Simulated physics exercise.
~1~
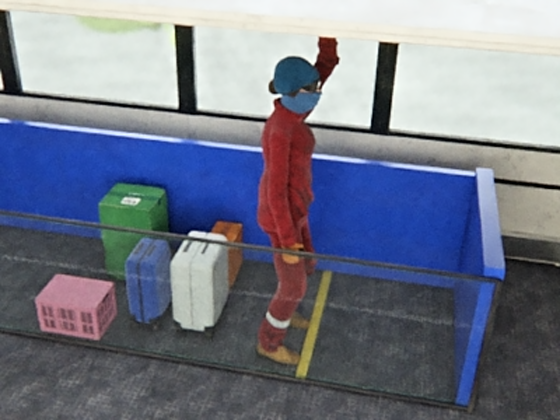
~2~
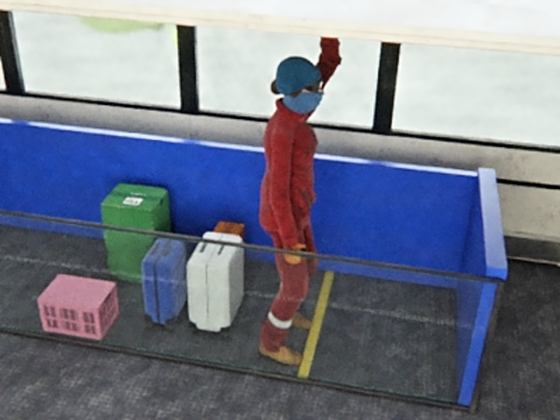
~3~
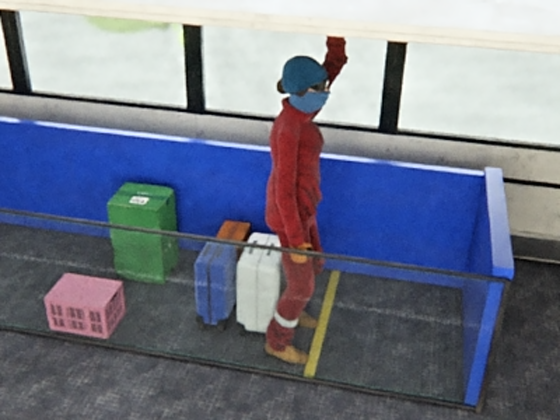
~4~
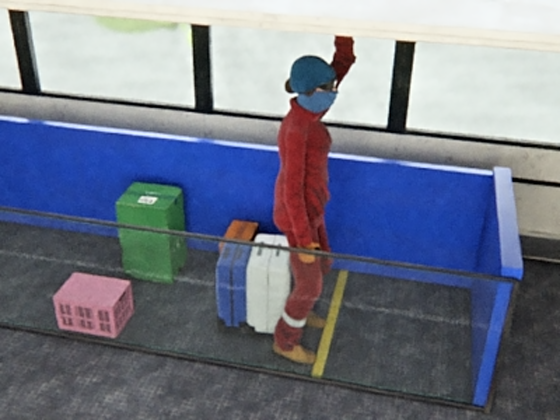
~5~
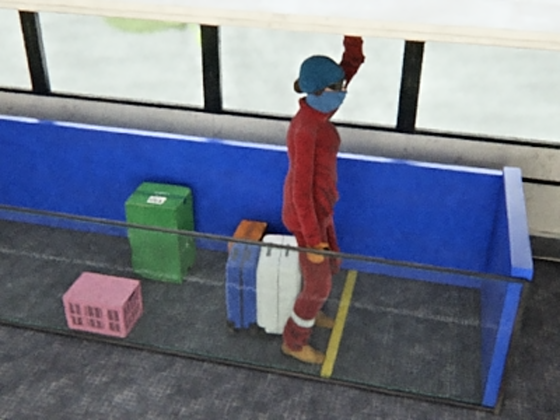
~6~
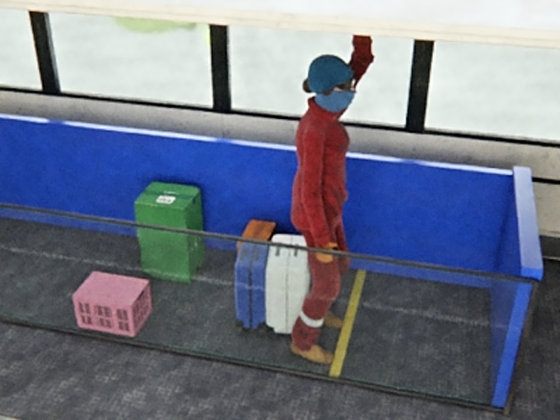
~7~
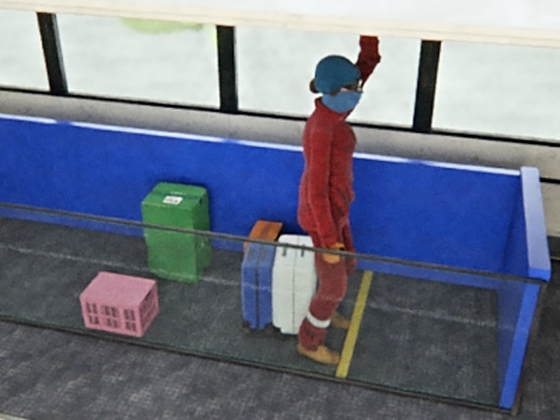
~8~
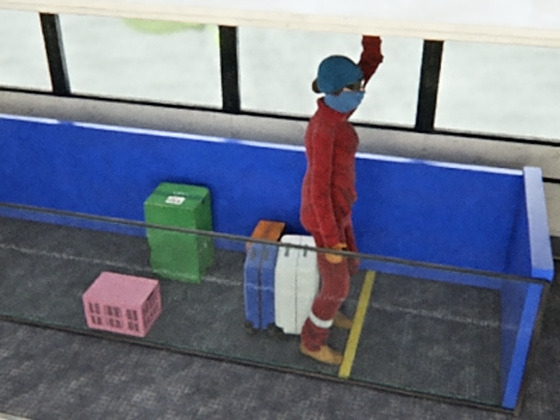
A person in a red outfit, blue cap and face covering stands in a blue-walled bus bay, one arm raised to hold on, seen from above through a low glass panel. A pink crate, a green tall bag, an orange carton, and blue and white wheeled cases sit to the left, with a yellow line on the dark floor by the person's feet. The two wheeled cases slide right, upright, toward the person's legs, while the view pans slightly left. The white one stops first, then the blue one settles beside it. Everything ends short of the line.
